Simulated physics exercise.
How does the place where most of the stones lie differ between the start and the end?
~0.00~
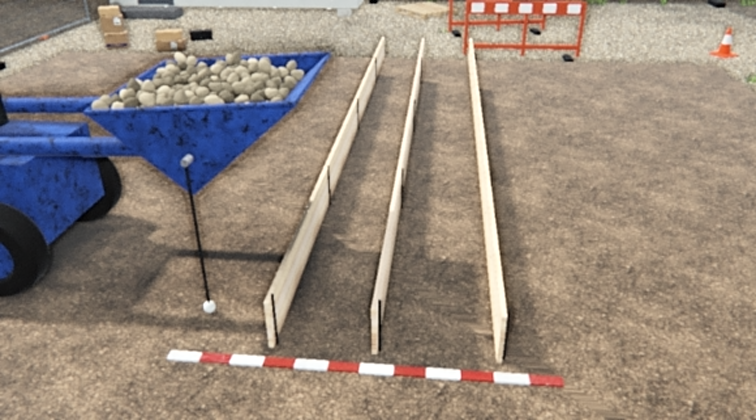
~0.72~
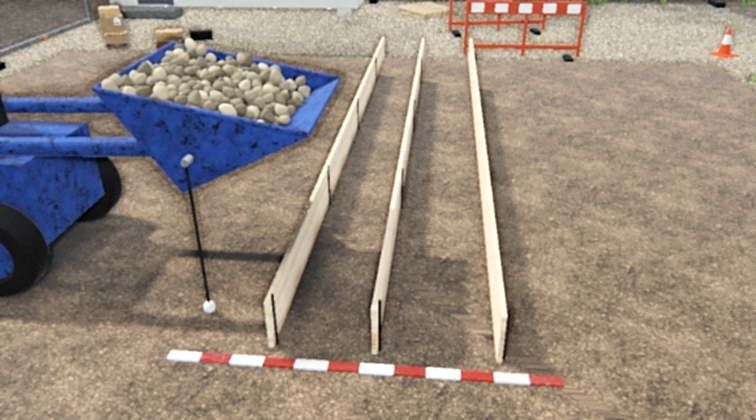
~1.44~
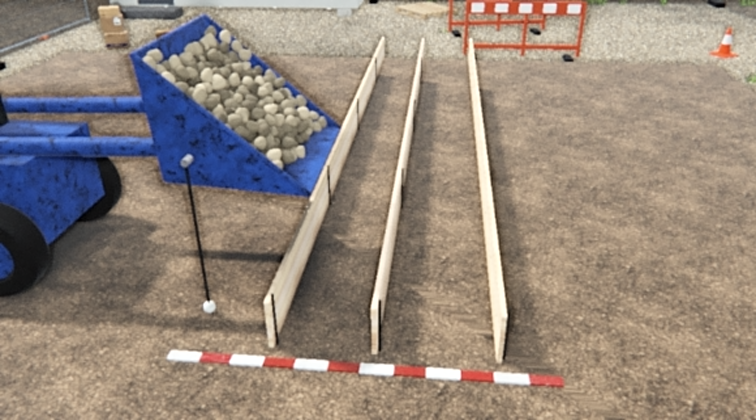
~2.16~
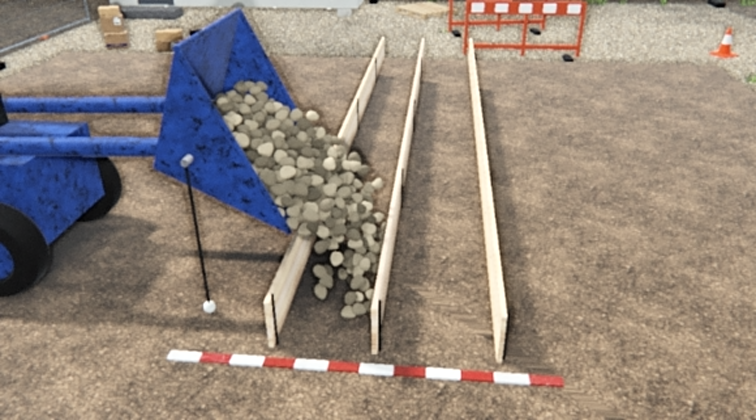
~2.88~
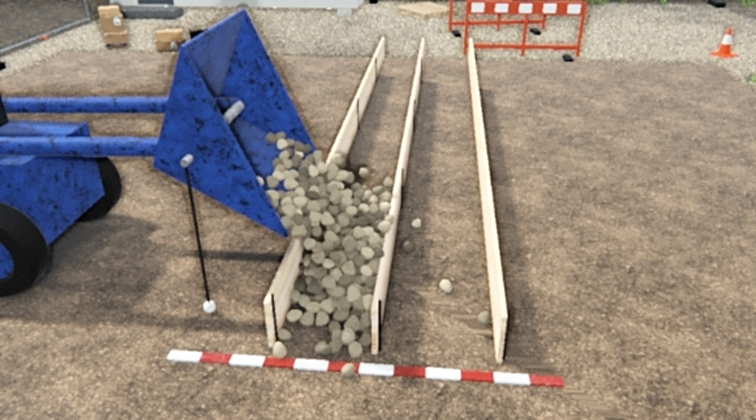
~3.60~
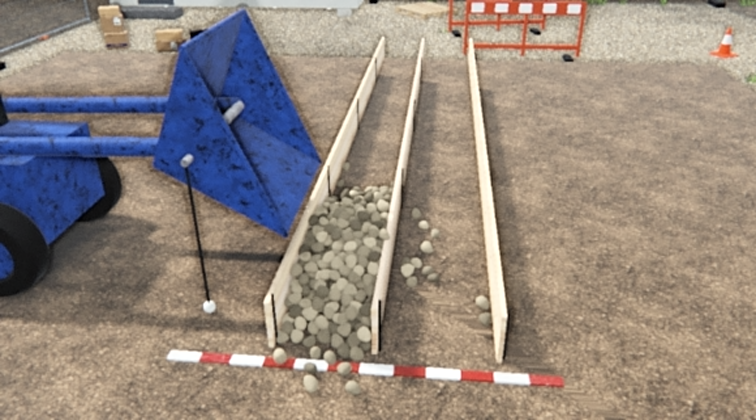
At the start the stones are heaped in the raised blue bucket at the upper left. At the end they lie lower and farther right, nearly all of them on the ground between the left and middle boards.
